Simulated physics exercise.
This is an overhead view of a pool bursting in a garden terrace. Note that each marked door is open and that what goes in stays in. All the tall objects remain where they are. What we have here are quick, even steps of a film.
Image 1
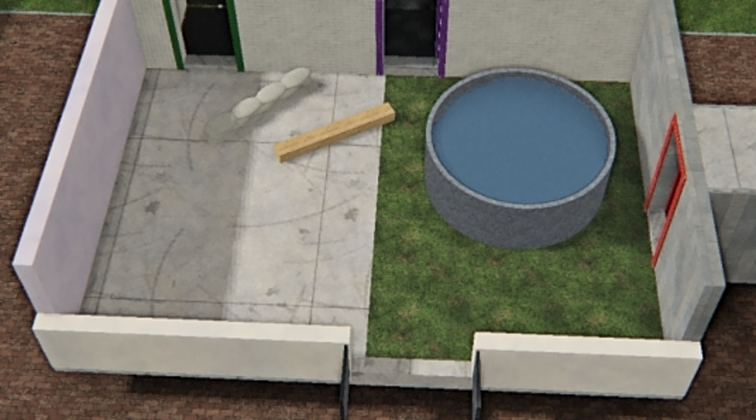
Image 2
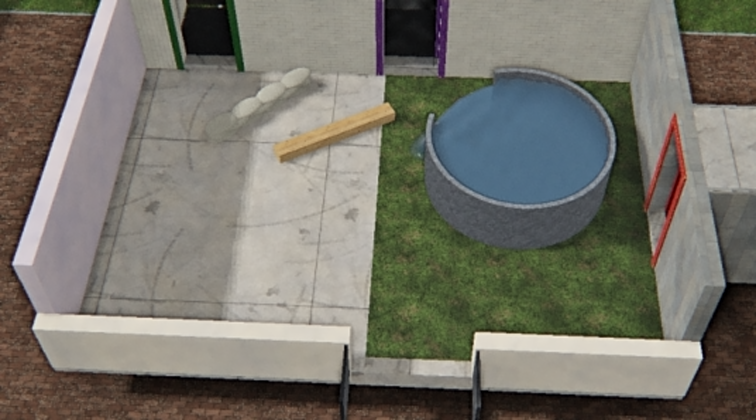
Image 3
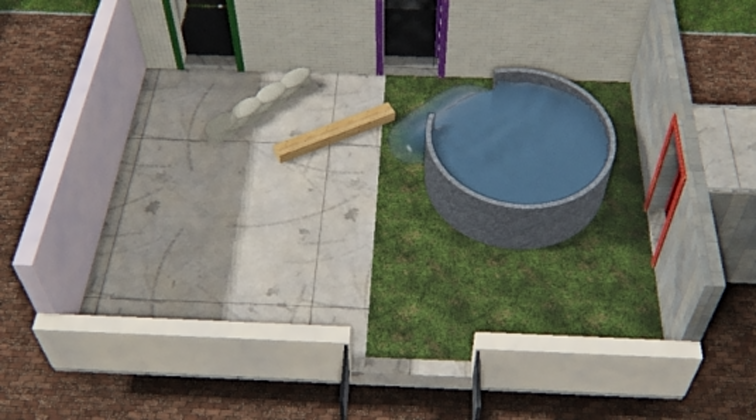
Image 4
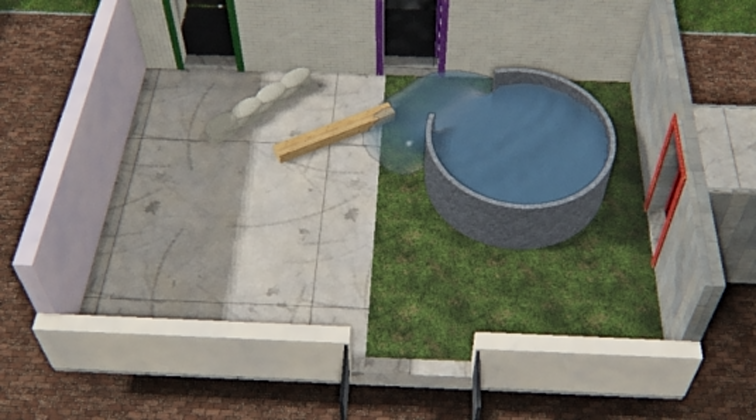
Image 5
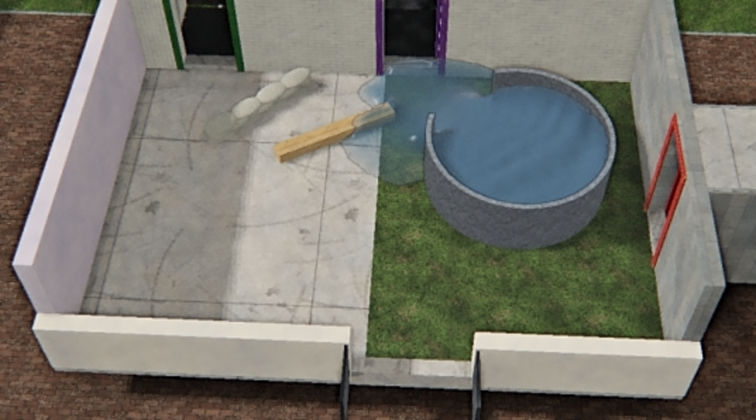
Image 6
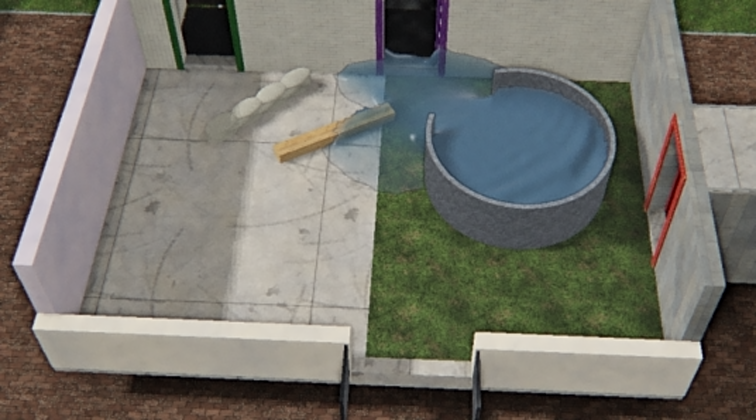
In a walled terrace that is part paving and part grass, a round grey pool opens on its far left side, and water pours out, spreading left over the grass, around a wooden beam and onto the paving.
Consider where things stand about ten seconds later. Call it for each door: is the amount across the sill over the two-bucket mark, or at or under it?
My call: The green door at or under the mark, the red door at or under the mark, the purple door over the mark.
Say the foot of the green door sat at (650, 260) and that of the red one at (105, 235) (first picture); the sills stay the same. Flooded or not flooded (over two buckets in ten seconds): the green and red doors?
Taking them in turn, the green door remains below the mark and the red door crosses the line.
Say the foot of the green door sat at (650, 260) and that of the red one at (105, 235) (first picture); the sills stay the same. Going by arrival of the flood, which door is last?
Result: The one in green.
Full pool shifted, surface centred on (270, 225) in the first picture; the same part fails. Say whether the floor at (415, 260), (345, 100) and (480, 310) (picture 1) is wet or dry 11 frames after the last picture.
One after the other: Dry, wet, clear.
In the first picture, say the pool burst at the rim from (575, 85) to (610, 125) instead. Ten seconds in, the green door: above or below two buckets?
In that case the green door stays inside the limit.
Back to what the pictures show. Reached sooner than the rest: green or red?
I'd say the green door.
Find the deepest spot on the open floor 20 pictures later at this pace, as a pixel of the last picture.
I would choose the pixel (88, 333).
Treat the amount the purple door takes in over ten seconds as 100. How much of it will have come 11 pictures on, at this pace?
Share at that point: Roughly 65 %.
A moment on, water covers 25 % of the floor; the green door wet at the sill, nothing in, the red door not reached, the purple door far over two buckets in.
Next, water covers 50 % of the floor; the green door wet at the sill, nothing in, the red door not reached, the purple door far over two buckets in.
Then, water covers 70 % of the floor; the green door wet at the sill, nothing in, the red door not reached, the purple door far over two buckets in.
Later, water covers 80 % of the floor; the green door wet at the sill, nothing in, the red door wet at the sill, nothing in, the purple door far over two buckets in.
In the end, water covers 95 % of the floor; the green door wet at the sill, nothing in, the red door wet at the sill, nothing in, the purple door far over two buckets in.
